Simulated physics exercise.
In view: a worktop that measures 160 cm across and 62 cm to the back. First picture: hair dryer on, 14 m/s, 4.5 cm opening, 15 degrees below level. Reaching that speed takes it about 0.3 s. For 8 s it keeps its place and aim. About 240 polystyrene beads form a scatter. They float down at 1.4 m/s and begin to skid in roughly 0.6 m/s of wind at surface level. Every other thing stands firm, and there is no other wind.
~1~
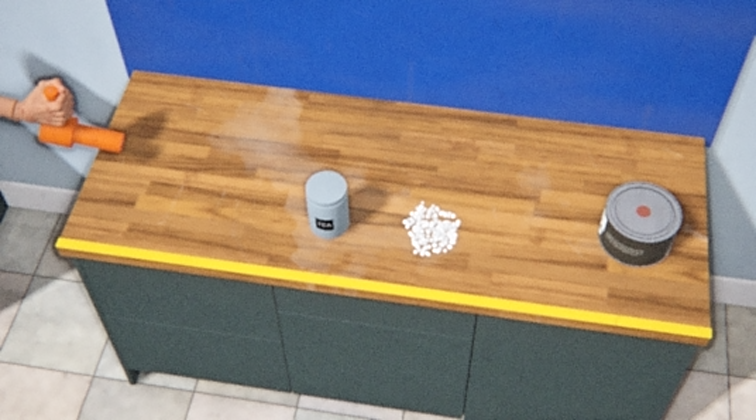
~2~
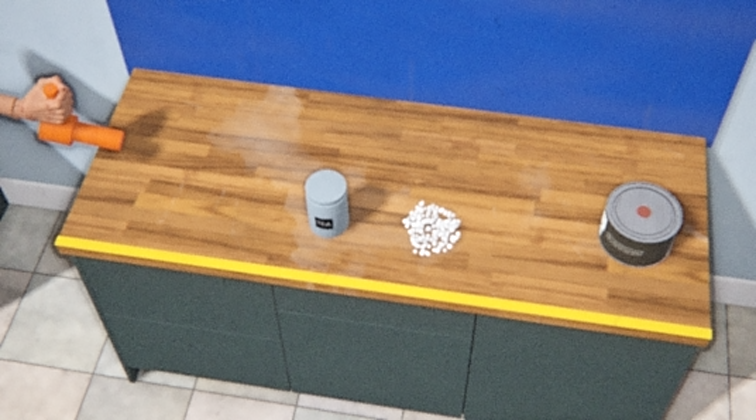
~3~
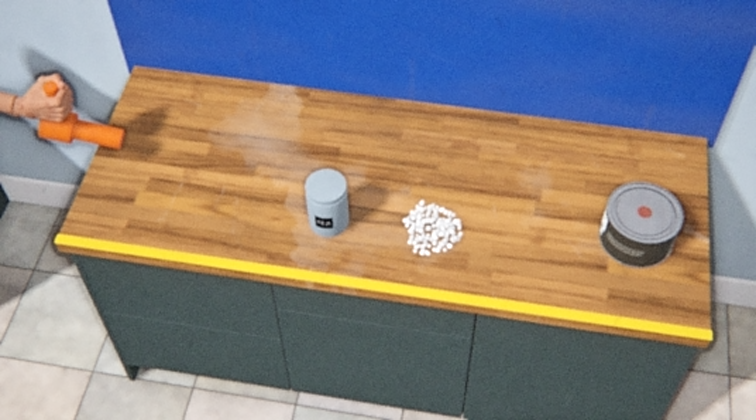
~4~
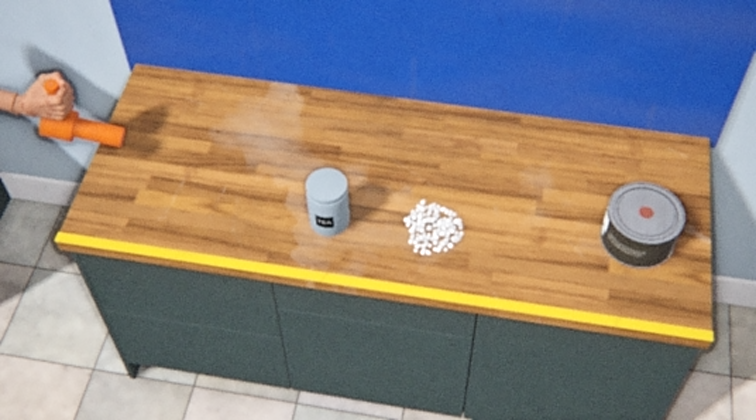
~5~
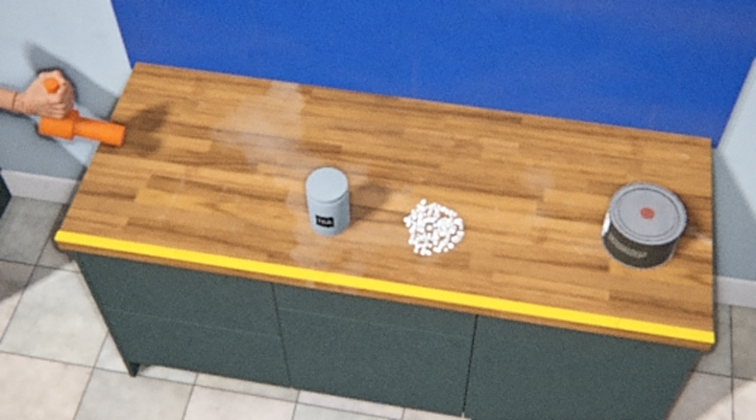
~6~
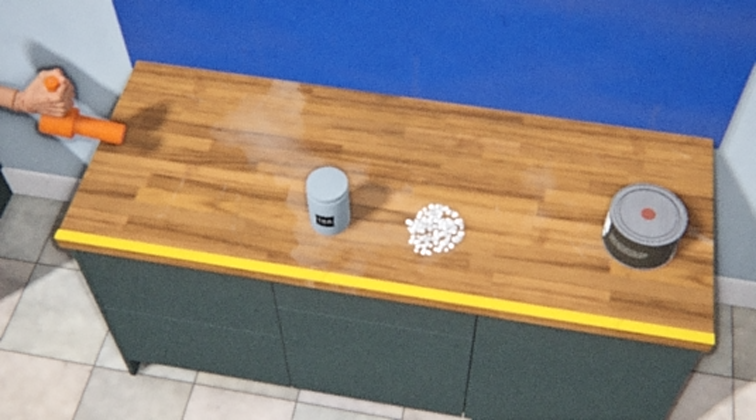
White beads barely shifting in their small scatter on a wooden worktop as a hand holds an orange dryer at the left.
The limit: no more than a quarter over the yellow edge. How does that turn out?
In the end the amount is too much.
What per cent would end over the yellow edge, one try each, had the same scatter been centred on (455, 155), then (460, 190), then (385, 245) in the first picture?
Results, one try each: 0 %, 40 %, 15 %.
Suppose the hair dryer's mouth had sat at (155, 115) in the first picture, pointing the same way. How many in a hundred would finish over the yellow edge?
Around 60 per cent would end up there.
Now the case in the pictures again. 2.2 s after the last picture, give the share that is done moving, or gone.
Near 80 %.
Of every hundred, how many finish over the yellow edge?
My estimate is around 40 %.
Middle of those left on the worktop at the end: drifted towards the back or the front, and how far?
It has shifted to the near edge, by around 10 cm.
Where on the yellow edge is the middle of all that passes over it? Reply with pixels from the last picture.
(630, 331).
Then, 1.2 s after the last picture, 64 % are on the move or not yet settled, 18 % are over the yellow edge; the middle of those still in play is near (510, 267).
Then, 2.2 s after the last picture, 25 % are on the move or not yet settled, 36 % are over the yellow edge; the middle of those still in play is near (425, 256).
Then, 4.1 s after the last picture, 18 % are on the move or not yet settled, 40 % are over the yellow edge; the middle of those still in play is near (416, 252).
Then, 7.7 s after the last picture, at the end, 40 % are over the yellow edge; the middle of those still in play is near (417, 261).
